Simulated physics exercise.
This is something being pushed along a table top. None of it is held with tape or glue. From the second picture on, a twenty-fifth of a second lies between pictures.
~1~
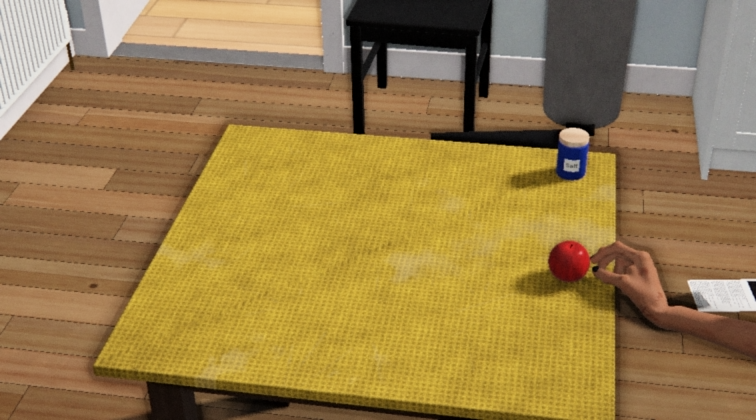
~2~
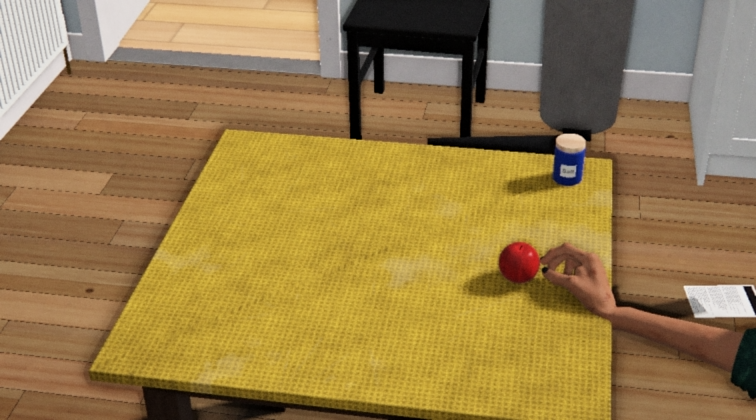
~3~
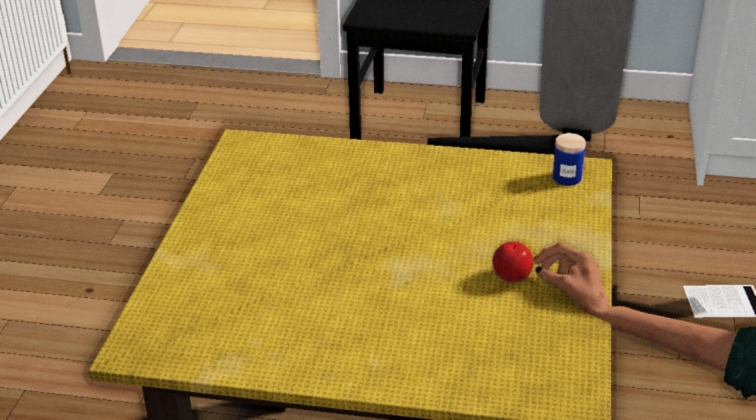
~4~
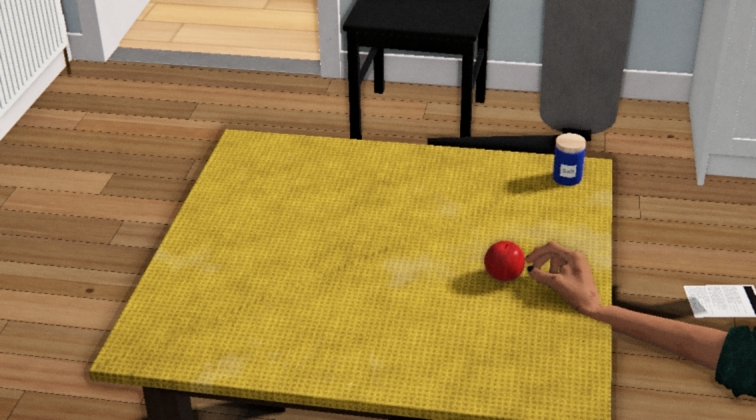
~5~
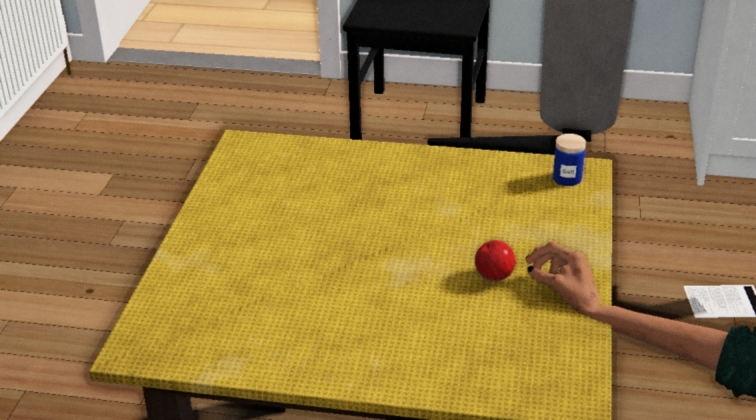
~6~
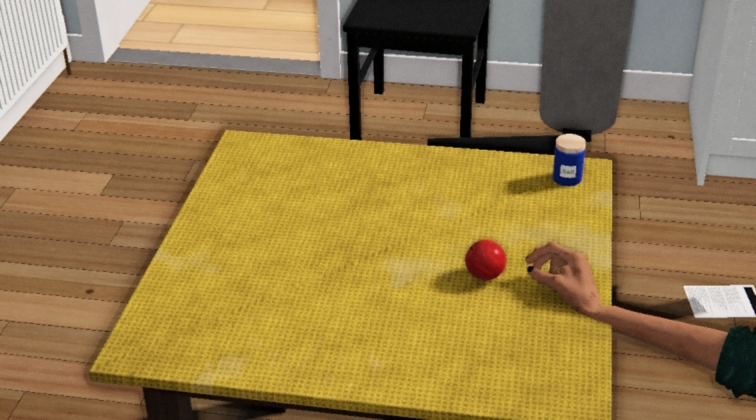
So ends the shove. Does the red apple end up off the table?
Short of the brink.
Then, 0.20 s on from there, red apple shifted about its own width near (443, 256).
Then, 0.60 s on from there, red apple shifted well along near (375, 250).
Then, 1.00 s on from there, red apple shifted well along near (329, 246).
In the end, moved from the start, red apple. At the end, from the last picture's camera, red apple near (299, 243).
